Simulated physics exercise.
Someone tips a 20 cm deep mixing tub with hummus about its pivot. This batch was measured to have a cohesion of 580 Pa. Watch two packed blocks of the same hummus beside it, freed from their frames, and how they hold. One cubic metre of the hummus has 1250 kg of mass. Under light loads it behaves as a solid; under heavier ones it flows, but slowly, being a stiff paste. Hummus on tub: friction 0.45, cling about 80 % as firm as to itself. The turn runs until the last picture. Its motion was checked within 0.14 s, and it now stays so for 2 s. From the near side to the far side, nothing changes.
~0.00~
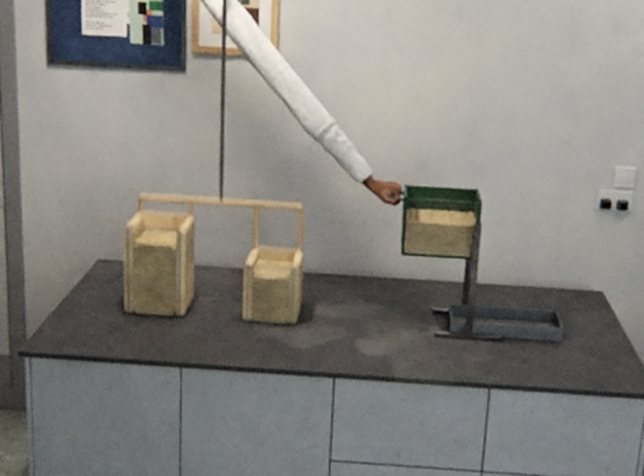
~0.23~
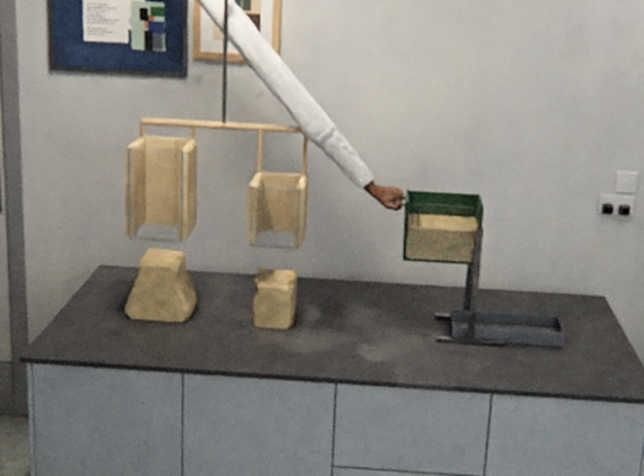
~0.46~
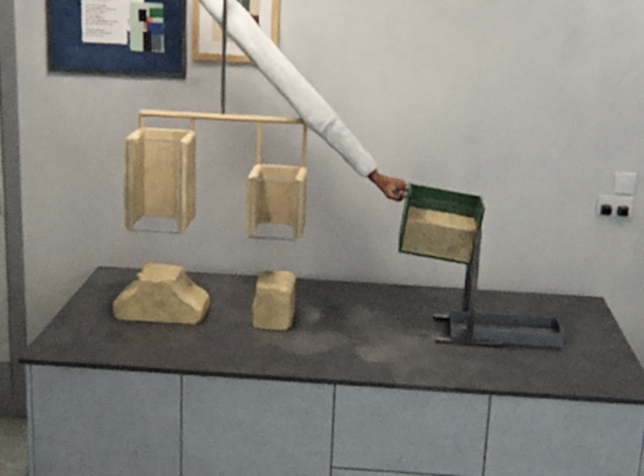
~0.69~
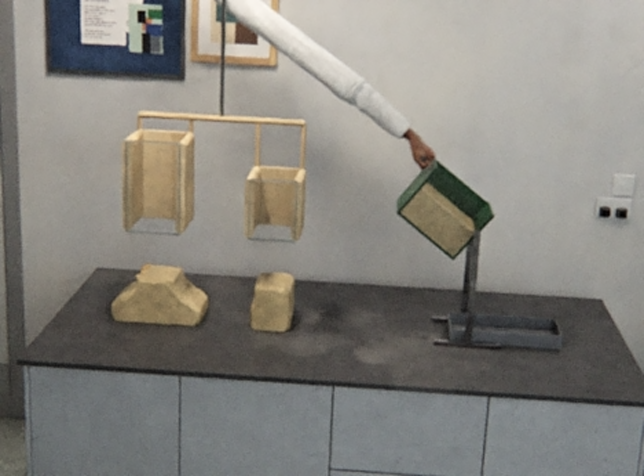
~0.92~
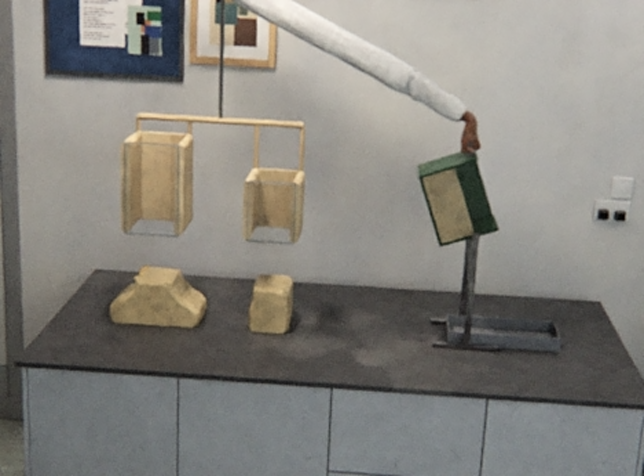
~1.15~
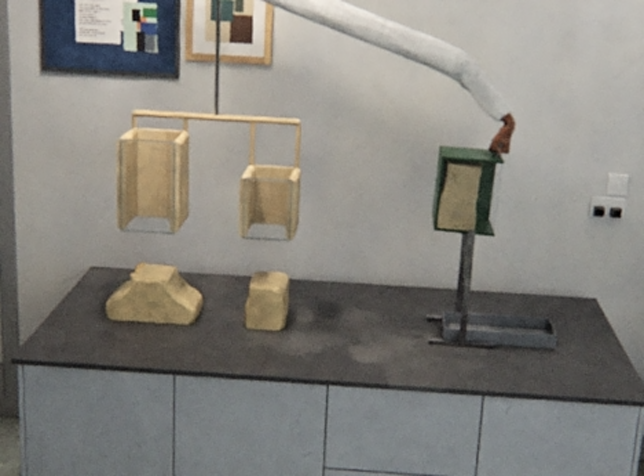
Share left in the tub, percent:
63 %.
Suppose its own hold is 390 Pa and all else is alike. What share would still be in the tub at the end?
That comes out at roughly 50 %.
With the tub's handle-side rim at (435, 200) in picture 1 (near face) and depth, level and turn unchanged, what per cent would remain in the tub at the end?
Some 100 percent would still be in the tub at the end.
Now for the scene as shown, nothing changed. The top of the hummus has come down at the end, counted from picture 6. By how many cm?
Some 13 cm.
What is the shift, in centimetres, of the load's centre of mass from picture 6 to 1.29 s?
Some 5 cm.
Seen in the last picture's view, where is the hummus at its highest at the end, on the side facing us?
I'd say it peaks at roughly (455, 201) in the last picture.
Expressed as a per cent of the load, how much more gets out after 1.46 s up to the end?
20 %.
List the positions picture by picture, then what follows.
The first frame shows handle-side rim at (407, 198), tilt 0 degrees; top of the hummus at (411, 222); blocks stand 28 cm, 18 cm (left to right).
The second frame shows handle-side rim at (409, 203), tilt 0 degrees; top of the hummus at (413, 227); blocks stand 23 cm, 17 cm (left to right).
The third frame shows handle-side rim at (412, 196), tilt 7 degrees; top of the hummus at (411, 220); blocks stand 17 cm, 17 cm (left to right).
The fourth frame shows handle-side rim at (438, 170), tilt 37 degrees; top of the hummus at (424, 191); blocks stand 17 cm, 17 cm (left to right).
The fifth frame shows handle-side rim at (478, 161), tilt 69 degrees; top of the hummus at (455, 171); blocks stand 17 cm, 17 cm (left to right).
The sixth frame shows handle-side rim at (503, 164), tilt 92 degrees; top of the hummus at (452, 164); blocks stand 17 cm, 17 cm (left to right).
After 1.29 s, the tub is at 92 degrees and holds 100 %.
After 1.46 s, the tub is at 92 degrees and holds 83 %.
After 1.63 s, the tub is at 92 degrees and holds 65 %.
After 1.80 s, the tub is at 92 degrees and holds 63 %.
After 3.15 s, at the end, the tub is at 92 degrees and holds 63 %.
